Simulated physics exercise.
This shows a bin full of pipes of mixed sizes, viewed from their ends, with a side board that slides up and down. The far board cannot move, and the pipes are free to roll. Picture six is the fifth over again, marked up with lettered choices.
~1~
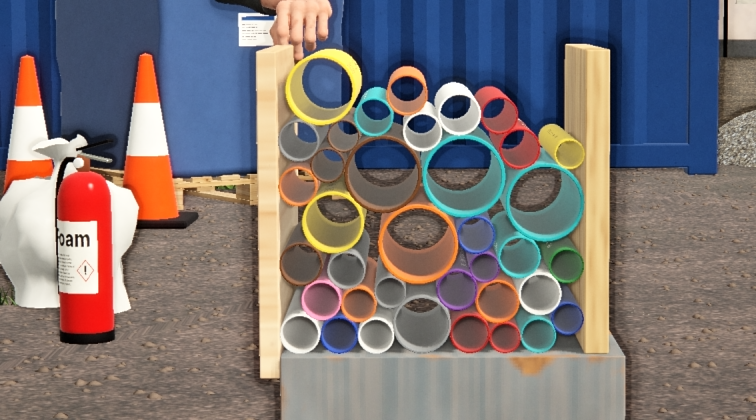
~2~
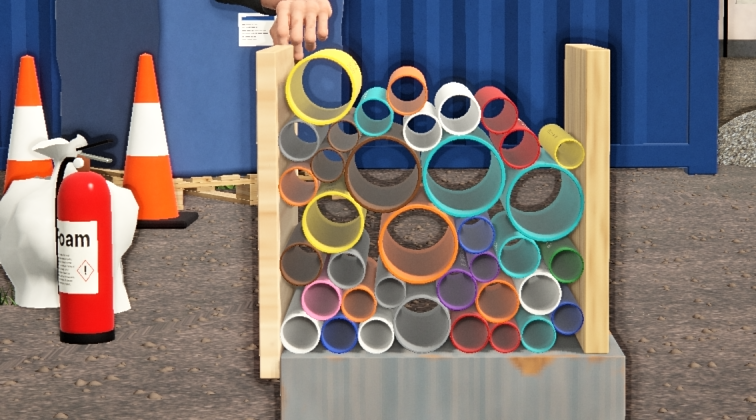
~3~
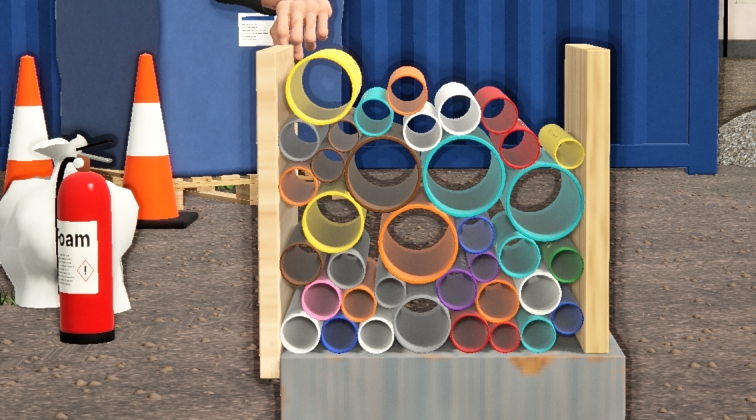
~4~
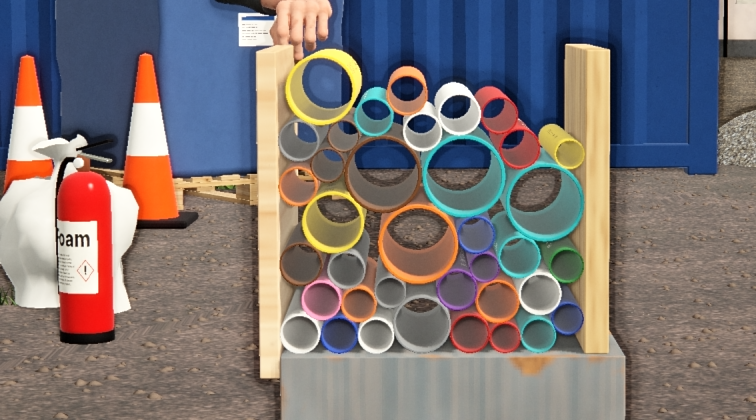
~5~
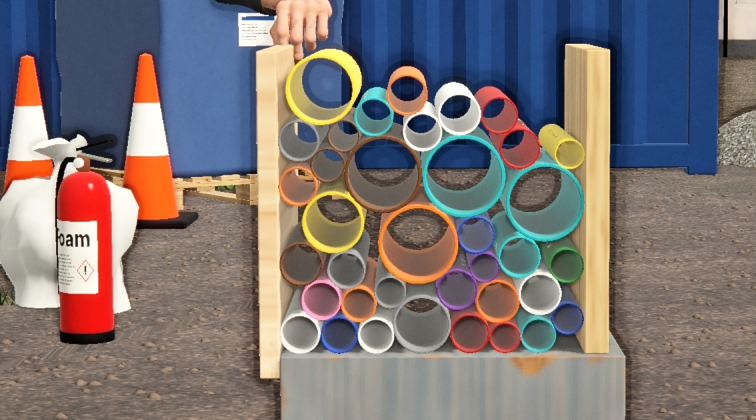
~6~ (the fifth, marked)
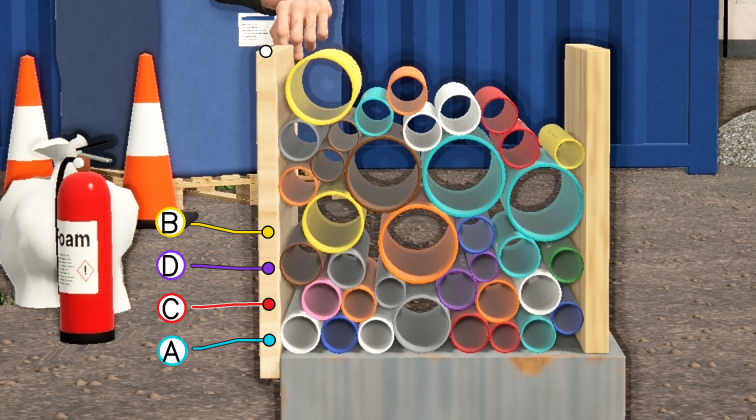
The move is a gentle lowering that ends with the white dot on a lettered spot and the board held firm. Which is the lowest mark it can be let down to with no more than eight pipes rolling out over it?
Down to D.
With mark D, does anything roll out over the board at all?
Yes.
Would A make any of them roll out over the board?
Yes, at A.
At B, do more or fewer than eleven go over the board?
At B, fewer than eleven.
On the copy, A at (270, 340); B at (268, 232); C at (269, 304); D at (269, 268); the white dot at (266, 52).
On D. First, top of the board (278, 143).
Then, top of the board (279, 245).
Finally, top of the board (279, 267), seven out over the board.
By contrast, A more than eight out over the board; B six out over the board; C more than eight out over the board.
